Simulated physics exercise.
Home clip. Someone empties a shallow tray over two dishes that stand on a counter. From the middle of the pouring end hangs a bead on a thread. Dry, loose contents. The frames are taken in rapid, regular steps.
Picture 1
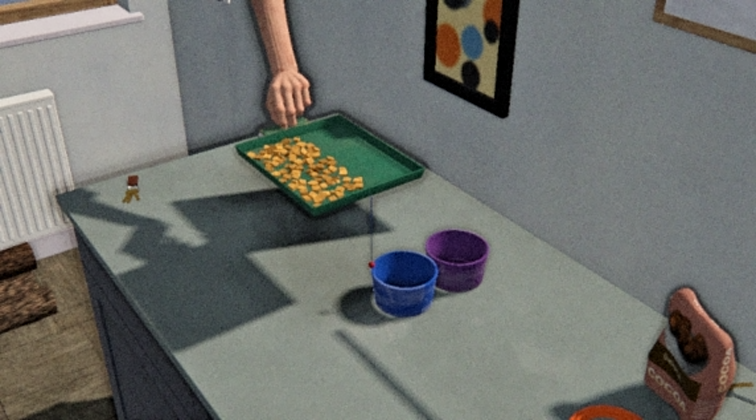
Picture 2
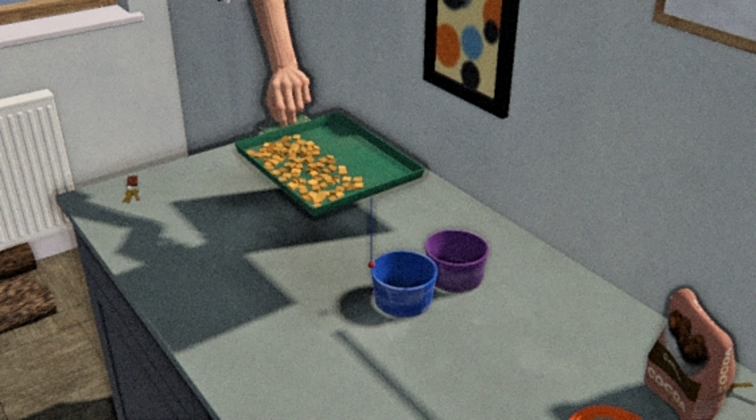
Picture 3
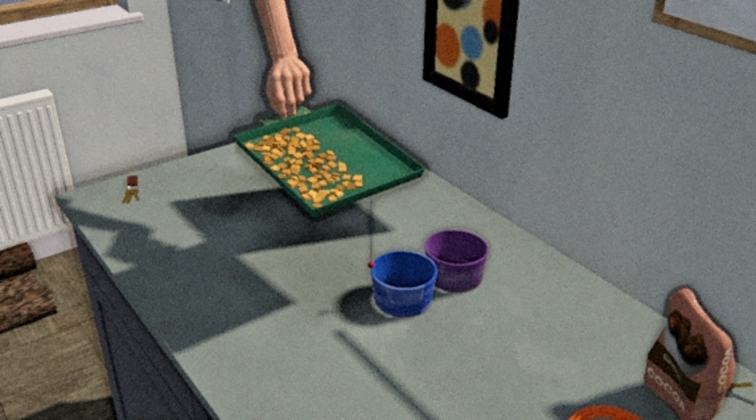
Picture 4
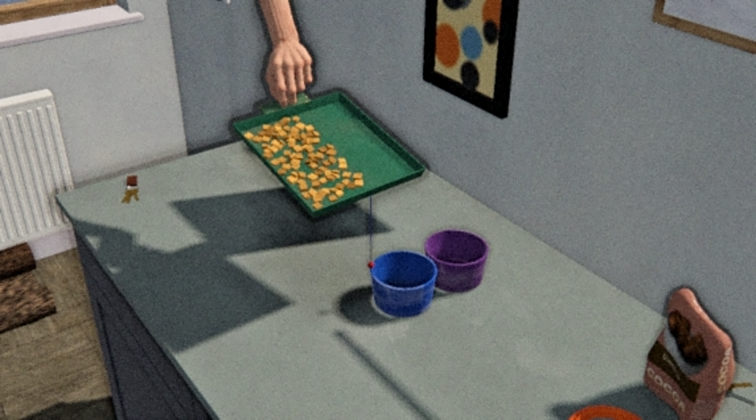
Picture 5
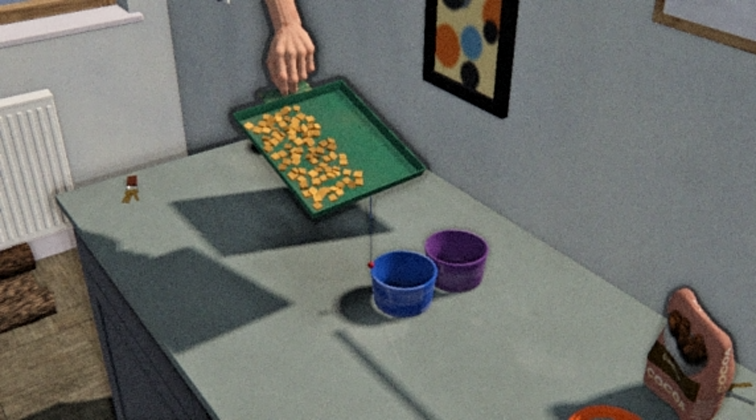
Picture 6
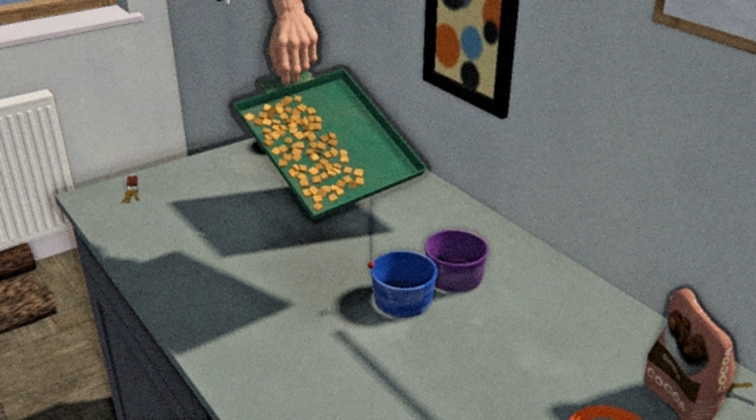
On a grey-green kitchen counter, a hand steadily raising the far end of a green tray of cereal squares beside two bowls.
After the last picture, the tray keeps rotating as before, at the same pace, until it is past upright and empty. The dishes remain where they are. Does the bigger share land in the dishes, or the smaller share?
The smaller share lands in them.
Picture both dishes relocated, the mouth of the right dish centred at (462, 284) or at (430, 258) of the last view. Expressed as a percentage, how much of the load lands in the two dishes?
Roughly 10% on the first try and 30% on the second.
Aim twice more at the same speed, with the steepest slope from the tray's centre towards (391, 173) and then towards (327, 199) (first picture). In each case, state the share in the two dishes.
Roughly 60 percent first and 0 percent second.
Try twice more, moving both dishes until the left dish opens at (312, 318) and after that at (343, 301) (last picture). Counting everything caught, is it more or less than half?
Beyond half, then beyond half.
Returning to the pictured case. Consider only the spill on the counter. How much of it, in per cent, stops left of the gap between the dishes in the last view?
Left share: Some 90 per cent.
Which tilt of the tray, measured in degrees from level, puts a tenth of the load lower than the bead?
Reading: Some 85°.
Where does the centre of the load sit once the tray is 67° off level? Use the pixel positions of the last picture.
(341, 190).
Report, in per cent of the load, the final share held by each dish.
Final share: Left dish at 10 per cent, right dish at 0 per cent.
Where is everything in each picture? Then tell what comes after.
Corners of the pouring end at (314, 206) and (422, 168), level; middle of the load at (299, 169), cereal squares; left dish at (424, 297); right dish at (477, 273); bead on its thread at (372, 265), in the first frame.
Corners of the pouring end at (314, 207) and (422, 168), level; middle of the load at (299, 167), in the second frame.
Corners of the pouring end at (314, 208) and (422, 168), tipped barely, lowest at the left corner; middle of the load at (299, 163), in the third frame.
Corners of the pouring end at (314, 209) and (422, 168), tipped a little, lowest at the left corner; middle of the load at (299, 157), in the fourth frame.
Corners of the pouring end at (315, 211) and (423, 168), tipped clearly, lowest at the left corner; middle of the load at (299, 151), in the fifth frame.
Corners of the pouring end at (315, 212) and (424, 168), tipped clearly, lowest at the left corner; middle of the load at (300, 146); left dish at (423, 298); right dish at (476, 273), in the sixth frame.
Soon after the last picture, tray tipped steeply; all on the tray.
A little later, tray tipped past a quarter turn; about a third on the tray; about a third outside both; about a third in the air.
Later still, tray tipped past a quarter turn; a small part in the left dish; most outside both.
At rest, tray tipped past a quarter turn; a small part in the left dish; none in the right dish; most outside both.
